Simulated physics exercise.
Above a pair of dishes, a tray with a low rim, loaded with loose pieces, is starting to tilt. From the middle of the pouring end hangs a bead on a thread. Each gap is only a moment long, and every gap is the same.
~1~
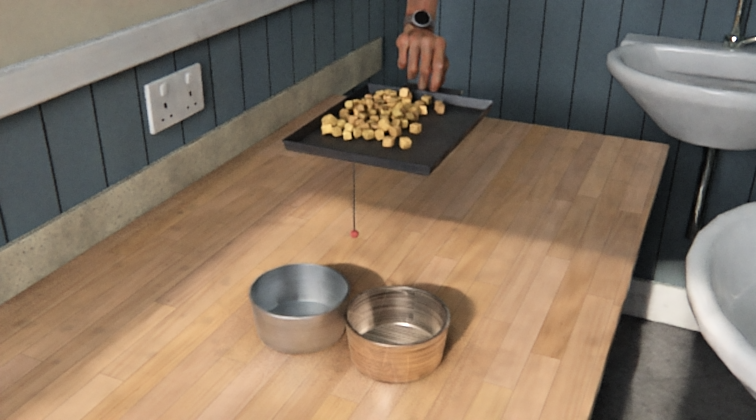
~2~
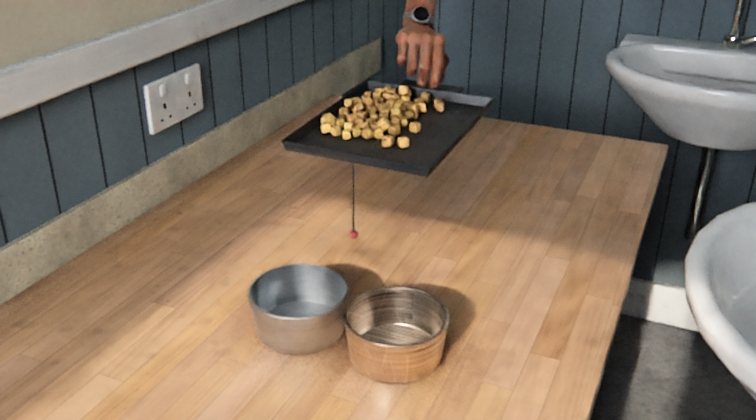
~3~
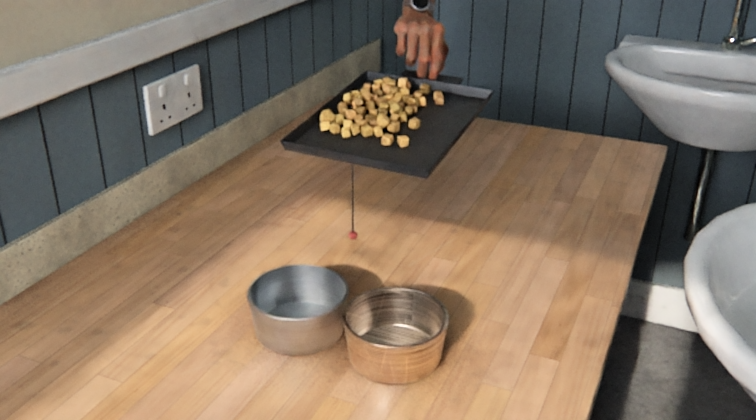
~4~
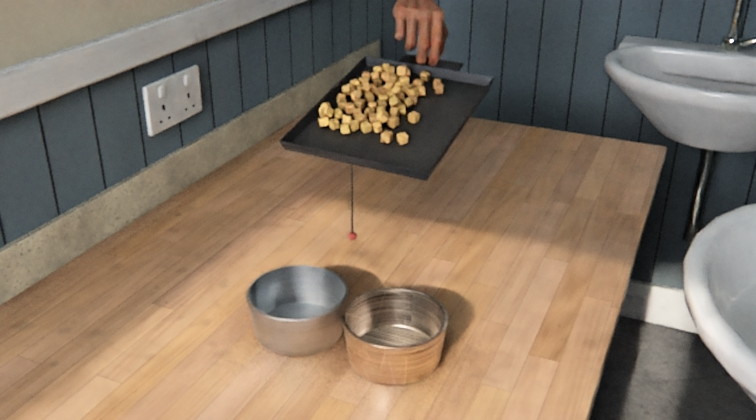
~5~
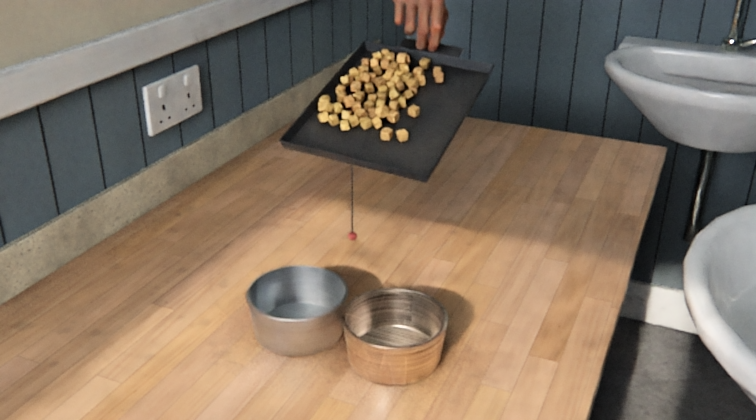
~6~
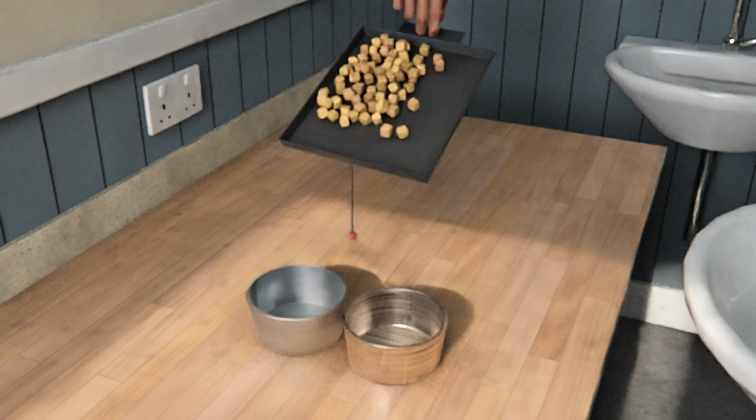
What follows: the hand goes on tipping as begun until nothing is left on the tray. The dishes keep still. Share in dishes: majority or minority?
Most never reaches the dishes.
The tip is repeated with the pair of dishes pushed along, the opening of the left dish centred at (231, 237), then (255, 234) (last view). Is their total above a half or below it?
Result, first setup: A minority share; second setup: A minority share.
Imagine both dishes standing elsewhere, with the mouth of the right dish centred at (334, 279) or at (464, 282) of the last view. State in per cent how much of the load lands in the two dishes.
First 50 per cent, second 60 per cent.
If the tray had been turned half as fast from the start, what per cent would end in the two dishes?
That comes out at roughly 20 per cent.
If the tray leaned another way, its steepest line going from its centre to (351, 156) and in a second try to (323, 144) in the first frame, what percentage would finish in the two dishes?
First case about 10 percent; second case about 0 percent.
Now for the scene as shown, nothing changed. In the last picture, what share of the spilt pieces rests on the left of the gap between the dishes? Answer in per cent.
It comes to 30 per cent or so.
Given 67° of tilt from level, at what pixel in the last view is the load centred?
Near (368, 151).
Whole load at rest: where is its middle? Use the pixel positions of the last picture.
(374, 304).
Just after the last frame, tray tipped steeply; the larger part on the tray; just a few outside both; about a tenth in the air.
A moment on, tray tipped past a quarter turn; about a tenth on the tray; about a tenth in the right dish; about a tenth in the left dish; roughly half outside both; roughly a quarter in the air.
Further on, tray tipped past a quarter turn; about a tenth in the right dish; about a tenth in the left dish; the larger part outside both.
When it is over, tray tipped past a quarter turn; about a tenth in the right dish; about a tenth in the left dish; the larger part outside both.
